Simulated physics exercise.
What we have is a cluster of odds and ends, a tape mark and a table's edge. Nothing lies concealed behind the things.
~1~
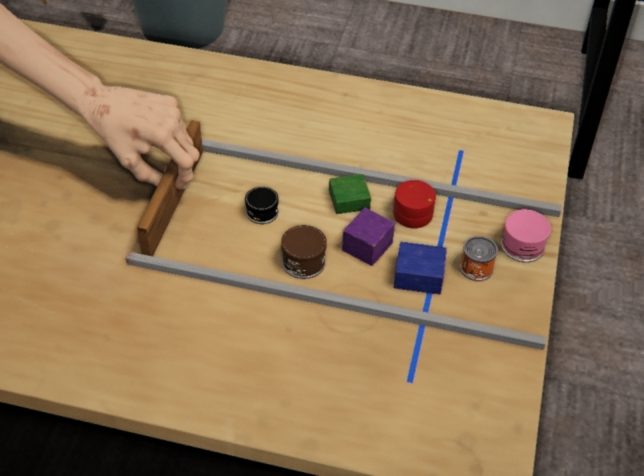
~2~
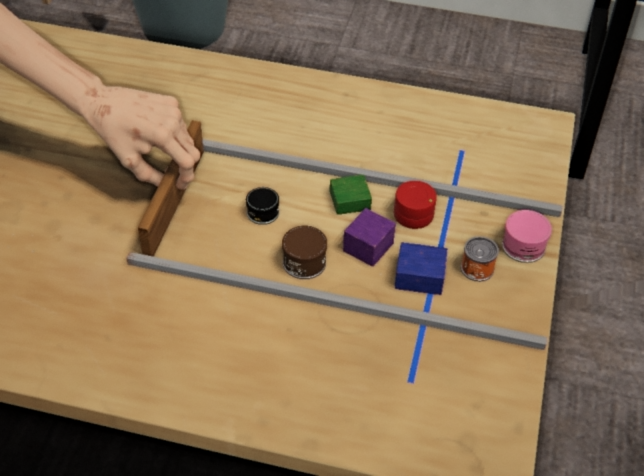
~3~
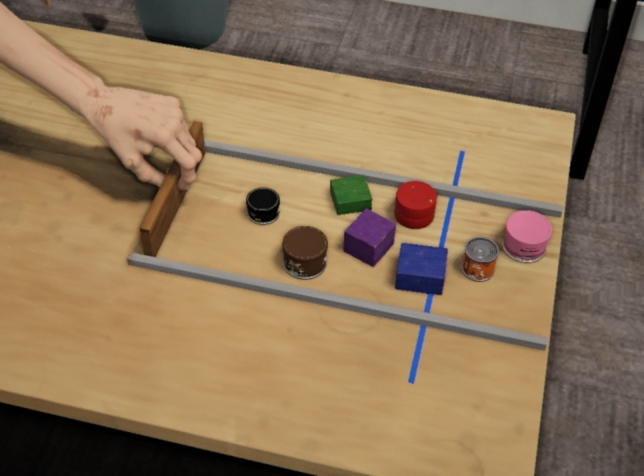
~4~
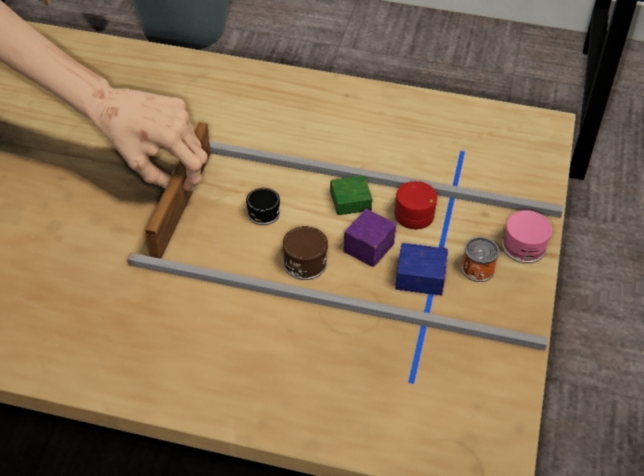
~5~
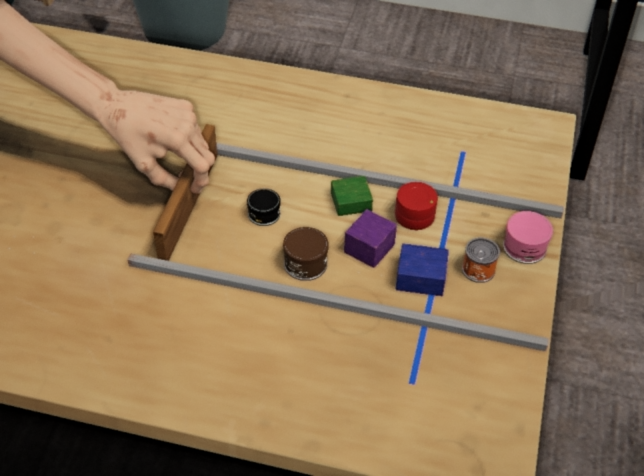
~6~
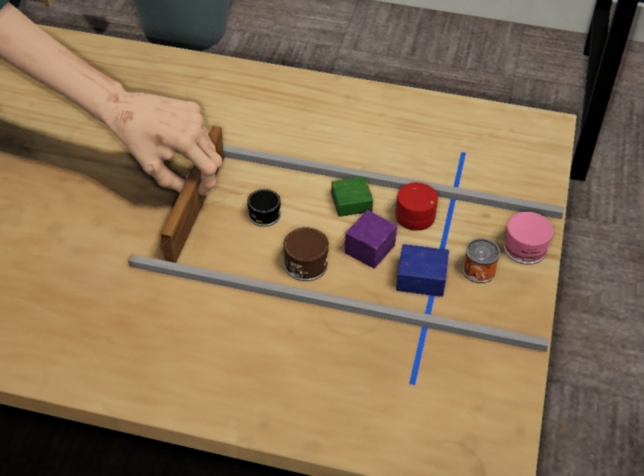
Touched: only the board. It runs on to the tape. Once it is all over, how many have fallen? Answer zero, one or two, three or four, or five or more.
When it is over, zero have fallen.
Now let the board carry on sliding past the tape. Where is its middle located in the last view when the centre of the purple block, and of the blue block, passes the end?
The purple block gives roughly (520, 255), the blue block roughly (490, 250).
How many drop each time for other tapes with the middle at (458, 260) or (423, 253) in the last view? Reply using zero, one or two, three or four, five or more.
In order: None at all, then none at all.
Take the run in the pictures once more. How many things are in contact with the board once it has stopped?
That number would be 3.
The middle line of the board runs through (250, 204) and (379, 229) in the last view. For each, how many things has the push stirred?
At the first spot 1, then 6.
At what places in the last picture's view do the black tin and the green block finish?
Result: One about (460, 244), other about (466, 220).
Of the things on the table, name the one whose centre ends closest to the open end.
The pink pot winds up nearest.
Soon after, none off yet; pink pot at rest near (528, 238); orange pot at rest near (481, 261); blue block at rest near (423, 270).
After that, none off yet; pink pot at rest near (528, 238); orange pot at rest near (481, 261); blue block displaced a little near (434, 277).
In the end, the number that fall off is zero.
